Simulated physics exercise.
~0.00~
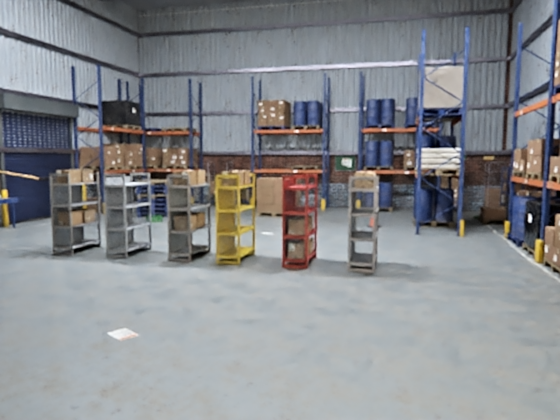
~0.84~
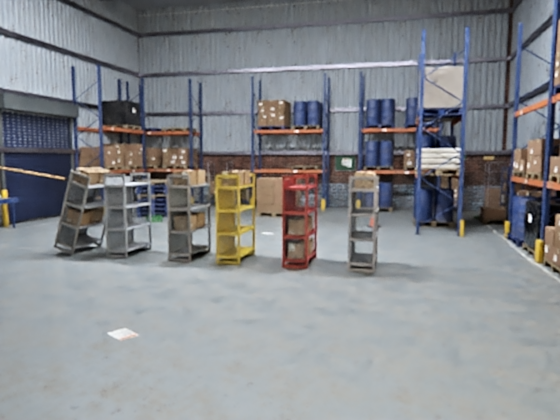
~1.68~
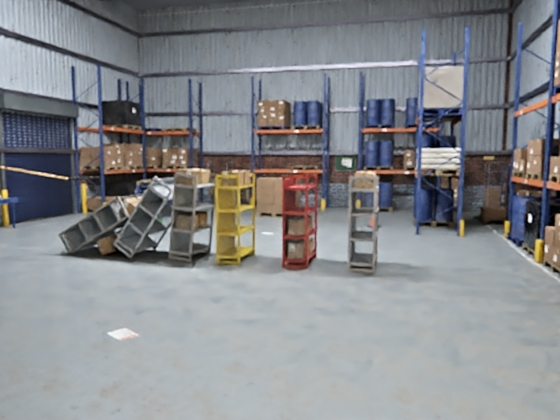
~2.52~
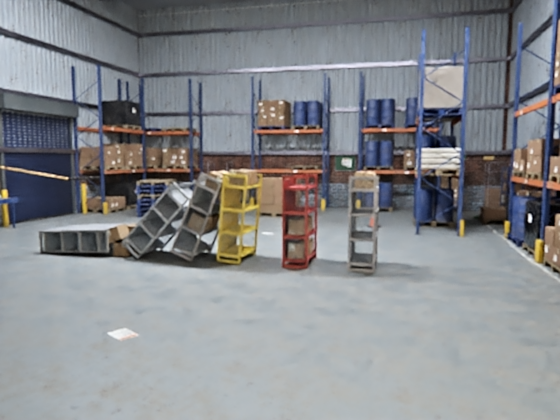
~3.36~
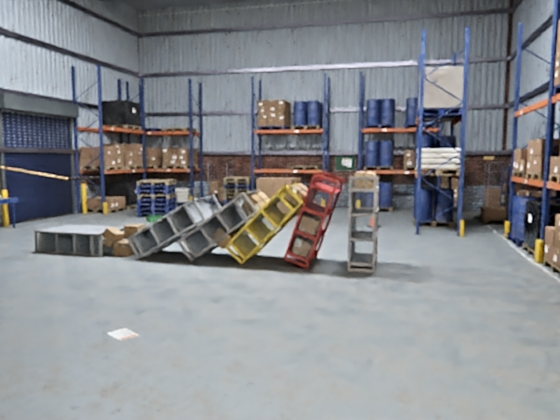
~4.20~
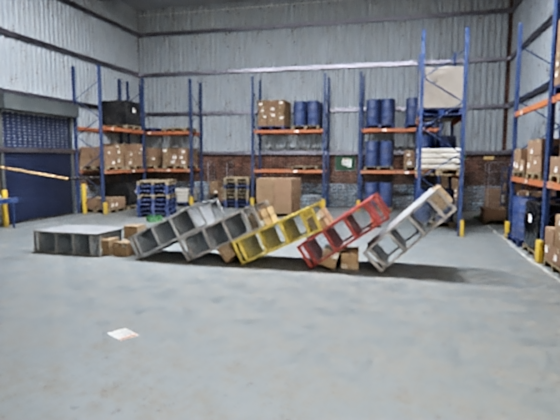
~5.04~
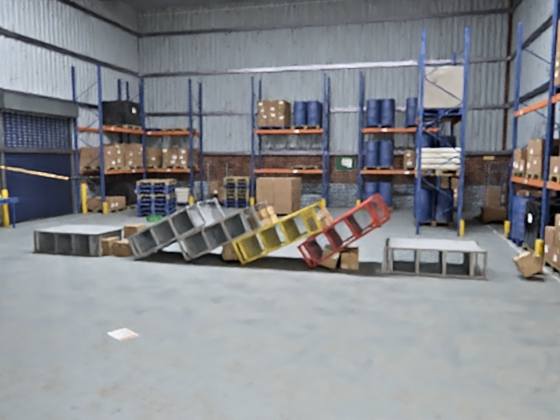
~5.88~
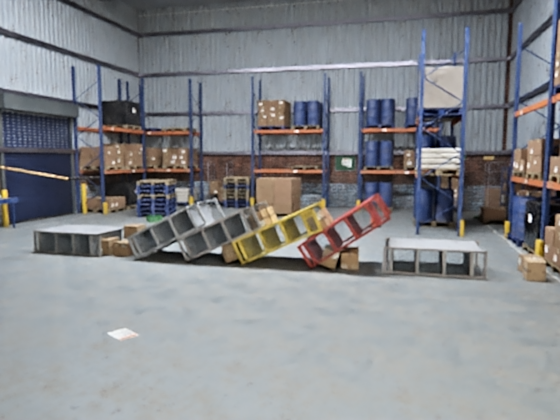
A pole at the left edge of a warehouse pushes the first in a row of six shelf racks holding cartons, and it tips to the right. It strikes the grey rack beside it, then drops flat on the floor as its neighbour tilts into the next one. The lean passes along the row through the yellow rack and the red one, with cartons spilling out. Finally the last grey rack topples and lands flat on the right, a carton tumbling beyond it. None is left upright, and the four middle racks rest slanted in an overlapping line.
